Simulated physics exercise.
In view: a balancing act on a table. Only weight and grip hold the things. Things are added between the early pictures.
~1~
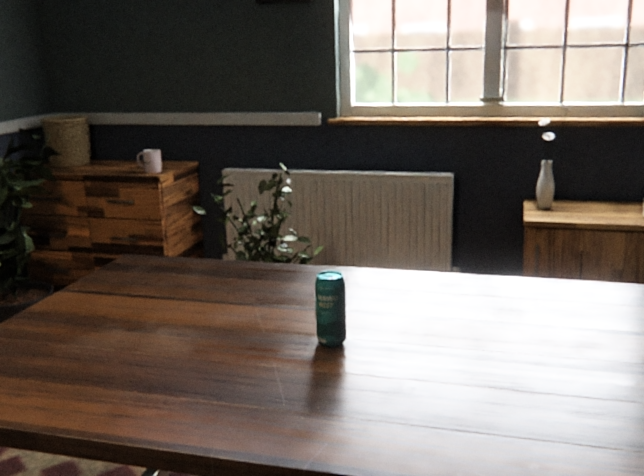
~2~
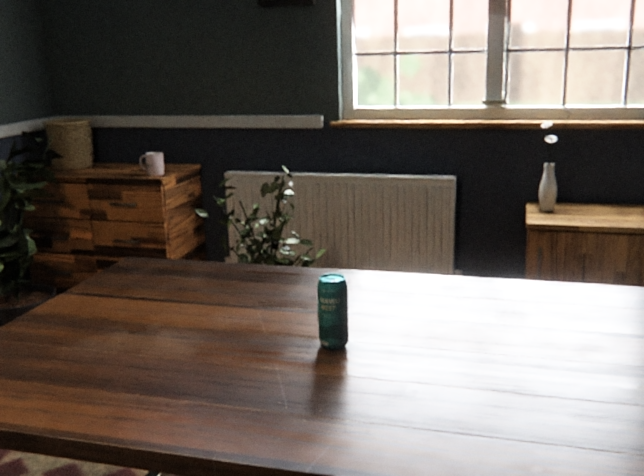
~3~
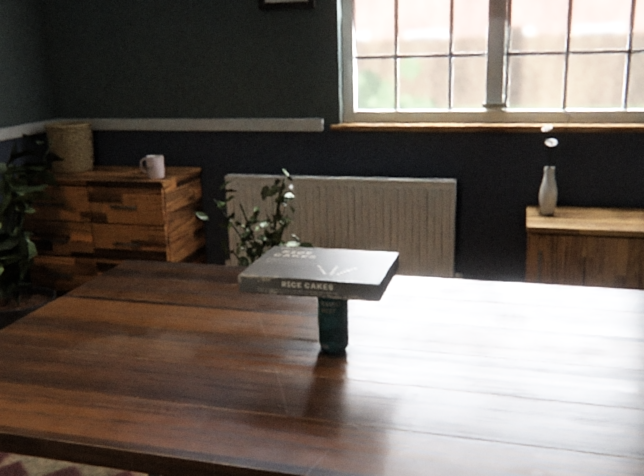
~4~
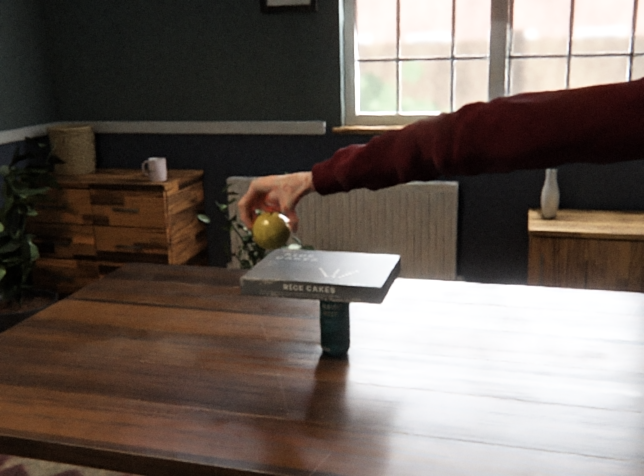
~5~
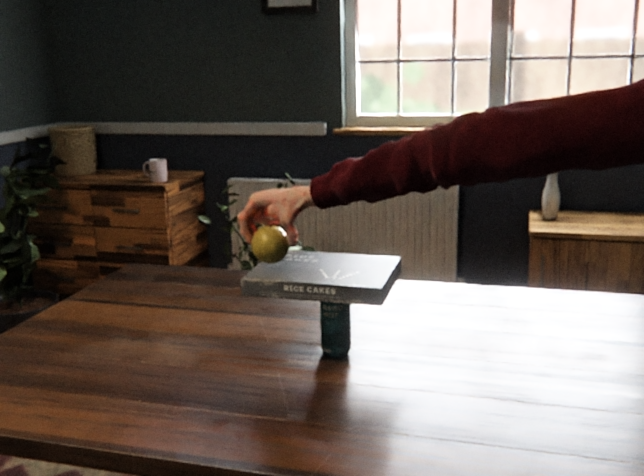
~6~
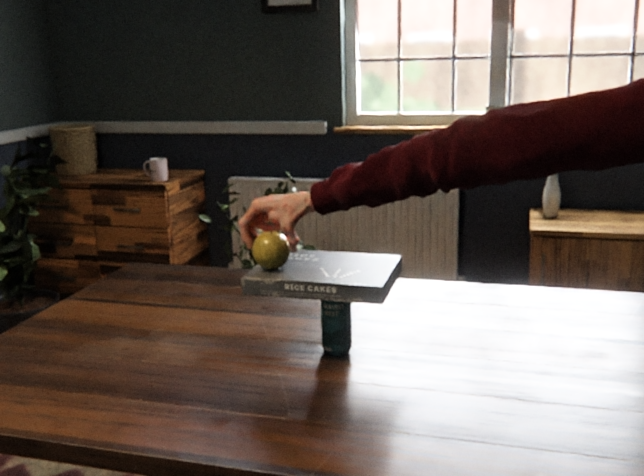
A grey book appears flat on top of a green can that stands alone on a wooden table. An arm in a dark red sleeve then reaches in from the right, holding a yellow apple above the book's left side. The hand lowers the apple onto the book and stays on it.
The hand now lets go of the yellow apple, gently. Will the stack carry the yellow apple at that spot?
It gives way.
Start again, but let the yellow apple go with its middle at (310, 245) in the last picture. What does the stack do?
Then it loses its balance.
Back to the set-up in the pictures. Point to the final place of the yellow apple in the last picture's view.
At about (245, 337).
Then, 0.30 s past the last view, yellow apple now fallen; grey packet rocked 51° from its first pose.
Then, 0.50 s past the last view, grey packet on its side.
Then, 0.80 s past the last view, grey packet now fallen.
Finally, fallen, grey packet and yellow apple; turquoise can still in place. Final places as the last picture's camera would see them, yellow apple near (244, 338). The stack loses its balance.
